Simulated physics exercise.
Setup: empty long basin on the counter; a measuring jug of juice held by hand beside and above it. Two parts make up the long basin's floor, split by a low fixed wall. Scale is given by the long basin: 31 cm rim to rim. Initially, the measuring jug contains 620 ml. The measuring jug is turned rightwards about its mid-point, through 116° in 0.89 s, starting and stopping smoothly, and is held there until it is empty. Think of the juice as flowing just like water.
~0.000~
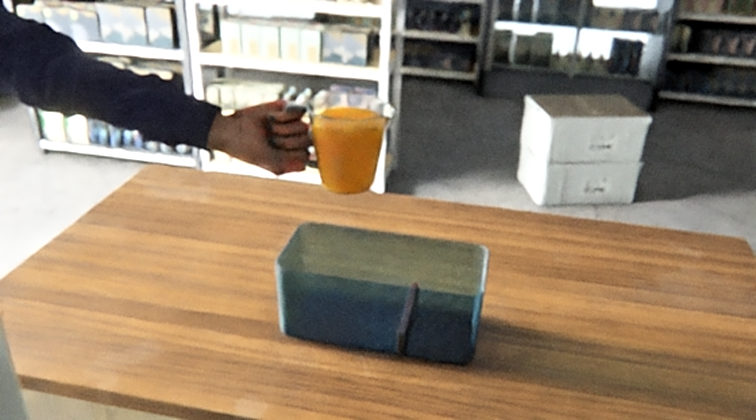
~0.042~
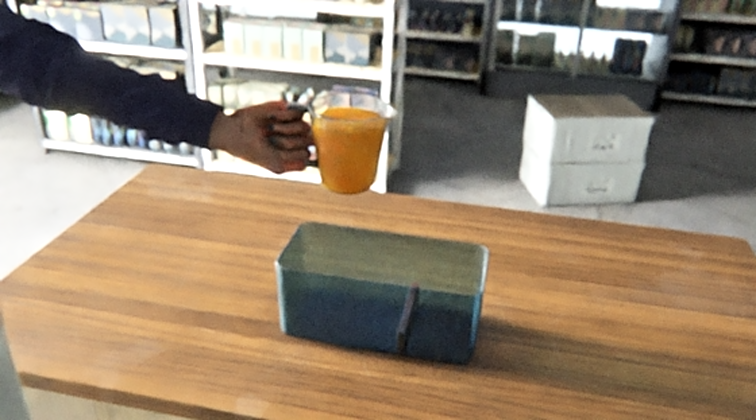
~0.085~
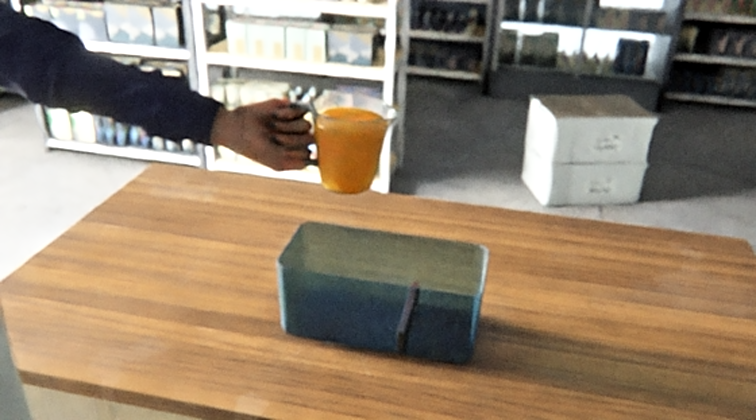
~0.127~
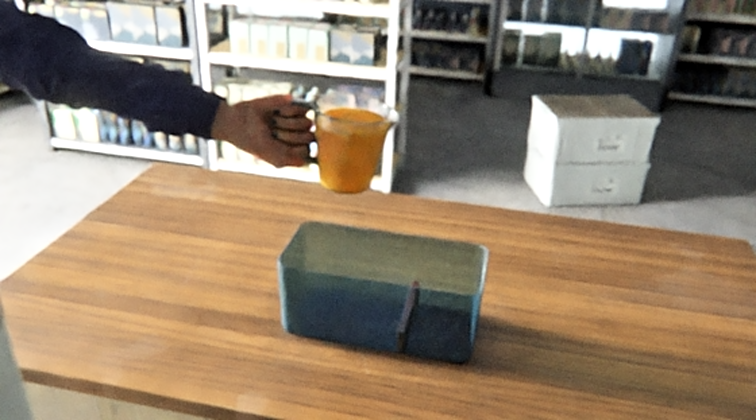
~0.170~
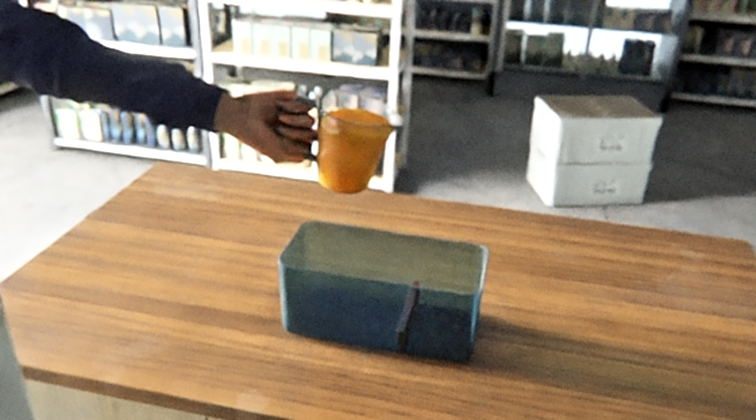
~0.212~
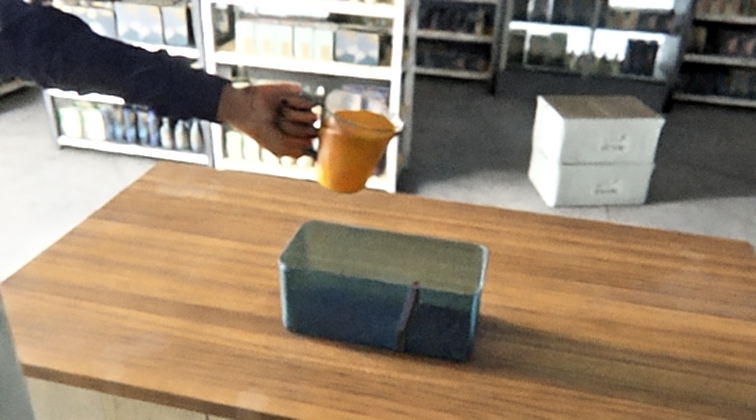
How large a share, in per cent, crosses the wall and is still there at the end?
A share of about 74 per cent.
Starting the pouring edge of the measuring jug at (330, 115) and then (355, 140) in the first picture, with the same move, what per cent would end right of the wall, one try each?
Some 10 and 15 per cent, in that order.
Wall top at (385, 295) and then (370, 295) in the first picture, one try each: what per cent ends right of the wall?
Around 90 and 95 percent, in that order.
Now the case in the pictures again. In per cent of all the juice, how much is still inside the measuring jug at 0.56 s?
64 %.
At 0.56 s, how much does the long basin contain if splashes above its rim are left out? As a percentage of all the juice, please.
Roughly 7 percent.
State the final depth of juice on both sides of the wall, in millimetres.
Final levels - left approx 6 mm, right approx 34 mm.
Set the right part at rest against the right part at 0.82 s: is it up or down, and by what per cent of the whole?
The share ends bigger than before, by about 7 %.
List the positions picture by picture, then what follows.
The first picture shows tilt 0°; pouring edge (396, 113); surface from (314, 114) to (386, 122); the long basin's rim runs from (288, 244) to (486, 272); the wall's top is at (409, 307).
The second picture shows tilt 1°; pouring edge (397, 114); surface from (315, 114) to (387, 122).
The third picture shows tilt 3°; pouring edge (398, 116); surface from (318, 113) to (388, 123).
The fourth picture shows tilt 6°; pouring edge (400, 119); surface from (320, 114) to (390, 125).
The fifth picture shows tilt 10°; pouring edge (402, 123); surface from (322, 114) to (392, 126).
The sixth picture shows tilt 16°; pouring edge (405, 129); surface from (325, 116) to (396, 128).
Then, 0.56 s in, the tilt is 82° and 63 per cent is still to pour, 0 is left of the wall and 7 right of it.
Then, 0.82 s in, the tilt is 114° and 7 per cent is still to pour, 6 is left of the wall and 67 right of it.
Then, 1.10 s in, the tilt is 116° and 0 per cent is still to pour, 21 is left of the wall and 76 right of it.
Then, 1.39 s in, the tilt is 116° and 0 per cent is still to pour, 24 is left of the wall and 74 right of it.
Finally, 24 per cent lies left of the wall, 74 right of it and 2 outside.
